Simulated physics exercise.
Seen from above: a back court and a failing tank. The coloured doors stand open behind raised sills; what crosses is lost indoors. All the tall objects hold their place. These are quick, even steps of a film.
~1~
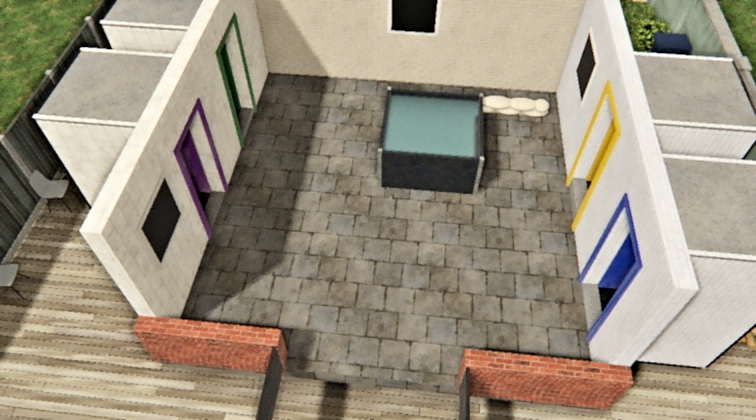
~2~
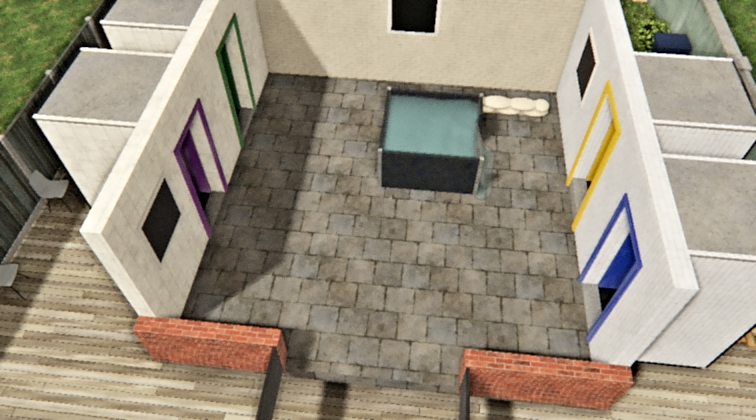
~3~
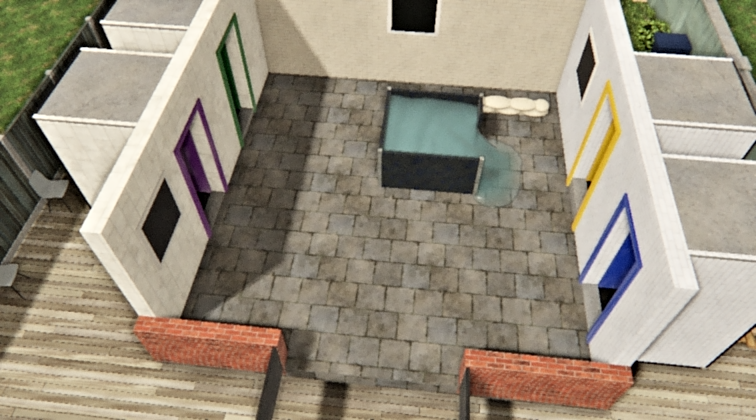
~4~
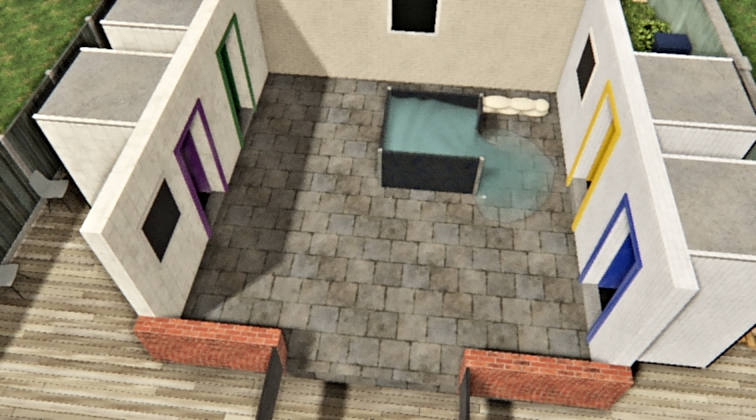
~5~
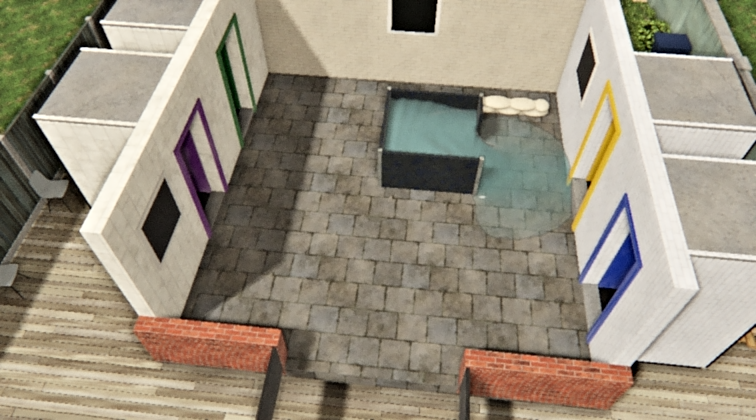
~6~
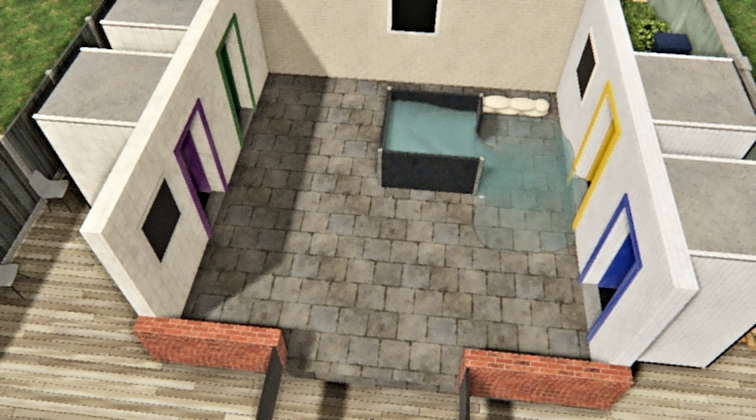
Water poured out of the right side of a dark tank in a paved court, spreading across the stones toward the wall with the yellow and blue doors while the level inside the tank dropped.
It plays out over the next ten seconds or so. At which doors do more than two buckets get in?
In the end: The purple door floods; the yellow door floods; the green door holds within the limit; the blue door floods.
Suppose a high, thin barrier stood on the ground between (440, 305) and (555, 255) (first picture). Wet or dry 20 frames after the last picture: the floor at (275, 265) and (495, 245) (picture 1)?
In turn: Dry, wet.
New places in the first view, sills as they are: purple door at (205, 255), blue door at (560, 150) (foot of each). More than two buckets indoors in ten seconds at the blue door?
The blue one lets more in.
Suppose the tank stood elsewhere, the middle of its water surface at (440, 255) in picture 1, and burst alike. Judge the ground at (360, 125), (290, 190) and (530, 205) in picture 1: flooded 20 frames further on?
In turn: Free of water, clear, covered.
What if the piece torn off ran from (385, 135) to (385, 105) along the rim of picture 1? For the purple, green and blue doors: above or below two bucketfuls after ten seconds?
My reading: The purple one is over, the green one goes over, the blue one keeps below it.
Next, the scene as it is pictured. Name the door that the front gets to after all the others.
The door marked purple.
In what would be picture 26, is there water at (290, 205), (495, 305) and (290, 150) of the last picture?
In turn: Free of water, awash, no water.
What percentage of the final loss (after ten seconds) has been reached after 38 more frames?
Close to 60 %.
A moment on, water covers 20 % of the floor; the purple door not reached, the yellow door over two buckets in, the green door not reached, the blue door wet at the sill, nothing in.
Next, water covers 30 % of the floor; the purple door not reached, the yellow door far over two buckets in, the green door not reached, the blue door under two buckets in.
Then, water covers 50 % of the floor; the purple door not reached, the yellow door far over two buckets in, the green door not reached, the blue door under two buckets in.
Later, water covers 80 % of the floor; the purple door wet at the sill, nothing in, the yellow door far over two buckets in, the green door wet at the sill, nothing in, the blue door over two buckets in.
In the end, water covers 95 % of the floor; the purple door over two buckets in, the yellow door far over two buckets in, the green door wet at the sill, nothing in, the blue door over two buckets in.
